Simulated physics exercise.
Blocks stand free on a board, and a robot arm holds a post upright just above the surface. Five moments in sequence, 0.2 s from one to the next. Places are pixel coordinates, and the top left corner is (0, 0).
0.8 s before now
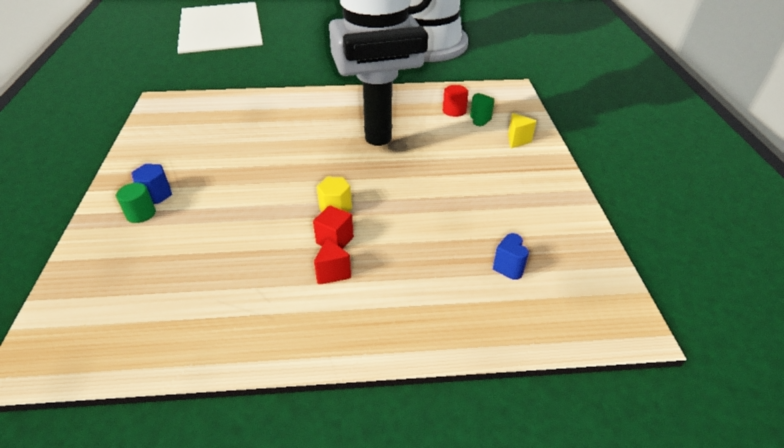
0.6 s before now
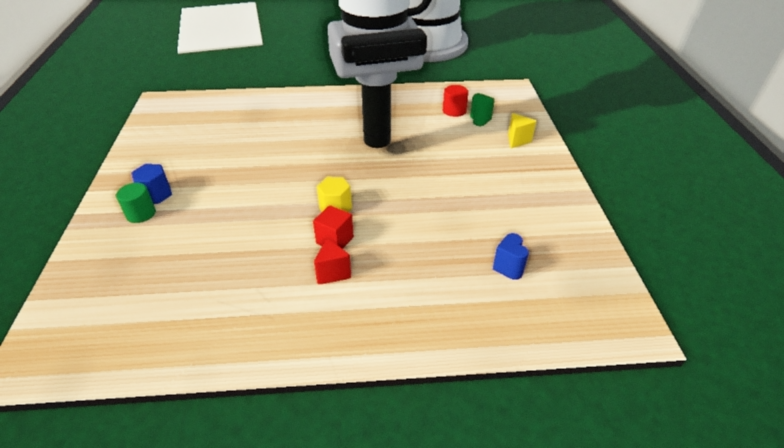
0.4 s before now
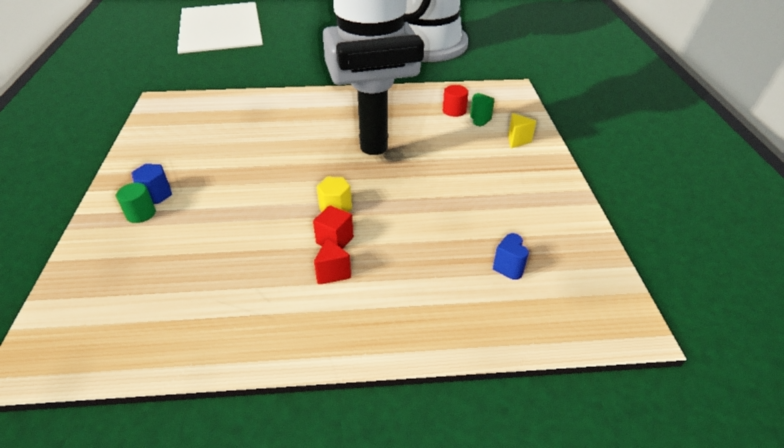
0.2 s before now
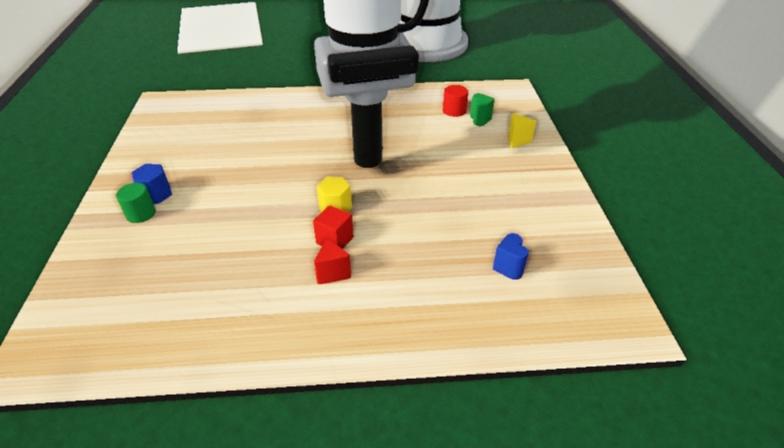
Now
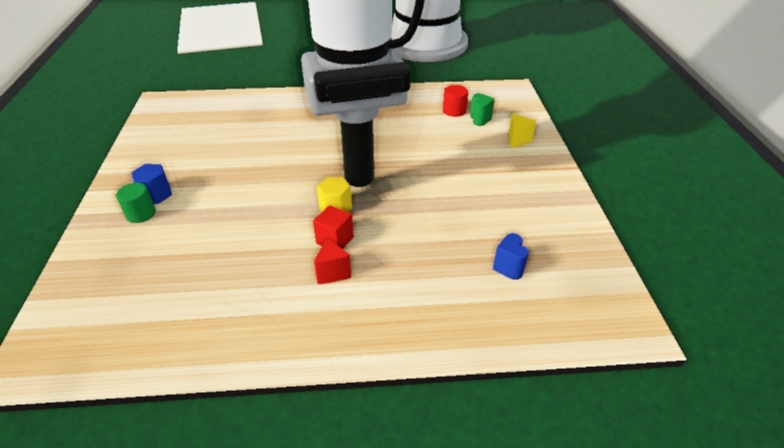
A robot arm holding a dark upright post moves slowly toward the viewer and slightly left over a wooden board, nearing the yellow block behind two red ones, while all the blue, green, red and yellow blocks stay still.
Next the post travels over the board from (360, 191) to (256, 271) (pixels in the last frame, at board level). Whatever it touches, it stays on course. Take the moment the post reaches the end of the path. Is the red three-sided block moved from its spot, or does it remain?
In the end it has not been moved.
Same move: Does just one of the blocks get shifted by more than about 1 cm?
I believe not.
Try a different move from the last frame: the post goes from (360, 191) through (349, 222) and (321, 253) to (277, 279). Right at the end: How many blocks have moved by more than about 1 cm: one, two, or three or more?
Once the path ends, three or more blocks will have shifted.
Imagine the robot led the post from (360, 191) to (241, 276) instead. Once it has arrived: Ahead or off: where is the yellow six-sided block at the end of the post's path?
It holds its place in front.
What follows on the original path. One third of the way, post at (327, 202); red square block at (332, 219); yellow six-sided block at (301, 207), turned 20° anticlockwise.
Two thirds of the way, post at (291, 229); red square block at (327, 226), turned 50° anticlockwise; yellow six-sided block at (261, 234).
At the end, post at (253, 258); red three-sided block unmoved; red square block at (327, 226), turned 50° anticlockwise; yellow six-sided block at (216, 264).
